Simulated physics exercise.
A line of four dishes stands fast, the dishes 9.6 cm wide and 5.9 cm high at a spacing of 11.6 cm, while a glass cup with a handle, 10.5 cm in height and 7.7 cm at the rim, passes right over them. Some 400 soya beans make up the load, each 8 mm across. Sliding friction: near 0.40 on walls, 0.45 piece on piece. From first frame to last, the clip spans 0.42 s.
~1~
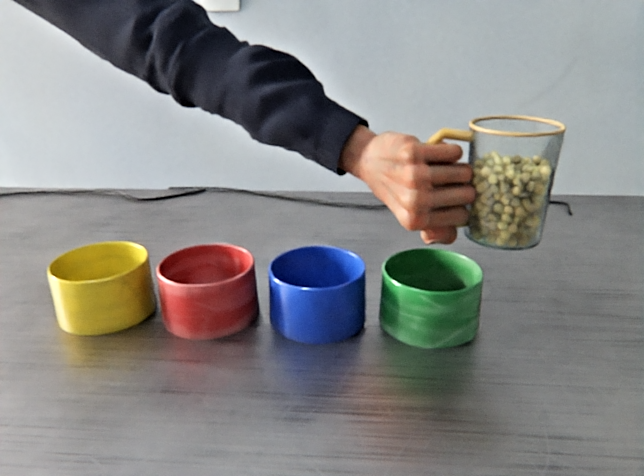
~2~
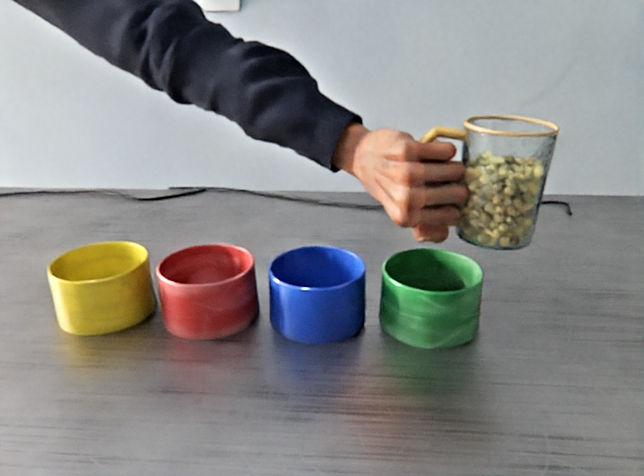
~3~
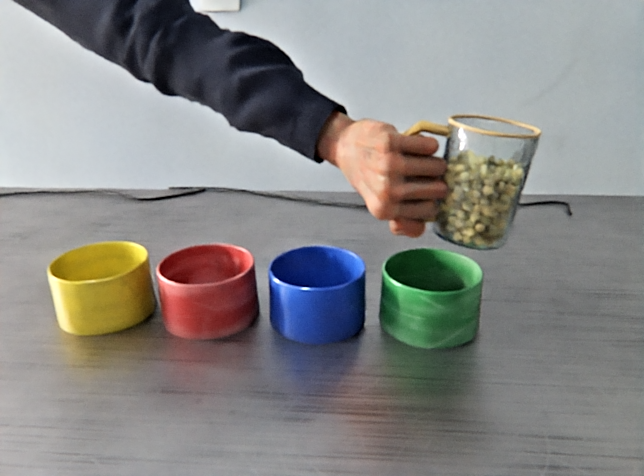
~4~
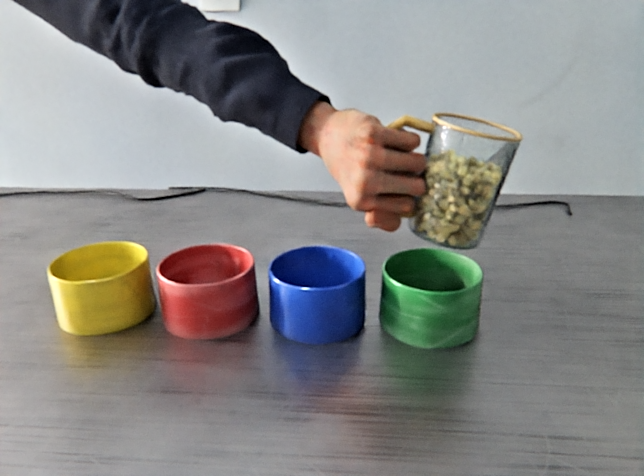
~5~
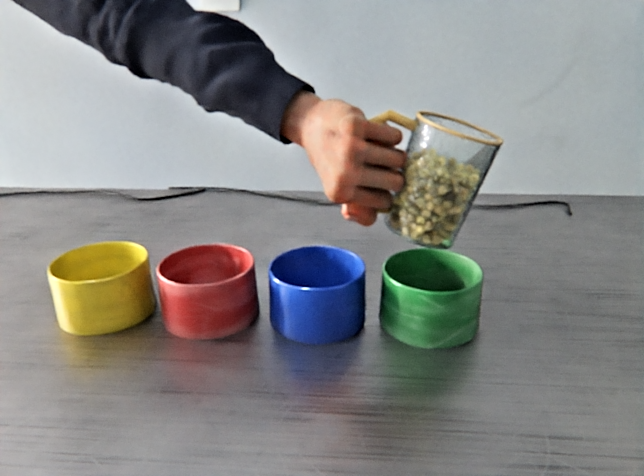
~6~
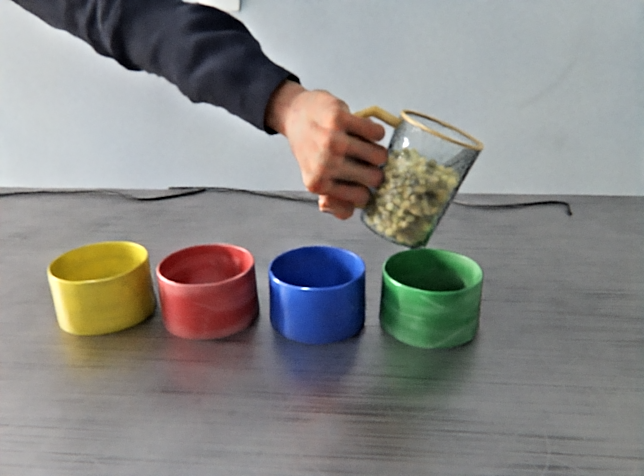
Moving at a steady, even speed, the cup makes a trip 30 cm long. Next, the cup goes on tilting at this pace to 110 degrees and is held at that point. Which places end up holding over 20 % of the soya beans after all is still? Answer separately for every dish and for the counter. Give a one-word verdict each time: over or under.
Red dish: It will get a share not bigger than a fifth, blue dish: It will get a share bigger than a fifth, green dish: It will get a share not bigger than a fifth, yellow dish: It will get a share not bigger than a fifth, counter: It will get a share bigger than a fifth.
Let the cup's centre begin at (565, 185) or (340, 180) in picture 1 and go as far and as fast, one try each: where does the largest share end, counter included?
The winner: Blue; yellow.
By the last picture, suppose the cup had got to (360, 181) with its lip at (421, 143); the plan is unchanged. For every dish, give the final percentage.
Dish by dish: Red 0 percent, blue 30 percent, green 0 percent, yellow 0 percent.
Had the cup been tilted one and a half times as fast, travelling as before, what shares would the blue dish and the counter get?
The blue dish would get 30 and the counter 60.
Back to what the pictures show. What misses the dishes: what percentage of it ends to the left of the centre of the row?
About 50 percent.
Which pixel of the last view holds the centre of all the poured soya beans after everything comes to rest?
Close to pixel (280, 307).
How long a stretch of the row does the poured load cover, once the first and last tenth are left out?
Close to 11 centimetres along the dishes.
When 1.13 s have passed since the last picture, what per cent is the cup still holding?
Roughly 100 per cent.
Then, 0.68 s after the last picture, tilt 63 degrees; cup holds 100 %.
Then, 1.13 s after the last picture, tilt 91 degrees; cup holds 100 %.
Then, 1.66 s after the last picture, tilt 110 degrees; cup holds 40 %, red 5 %, blue 20 %.
In the end, red 5 %, blue 35 %, green 0 %, yellow 0 %, counter 60 %.
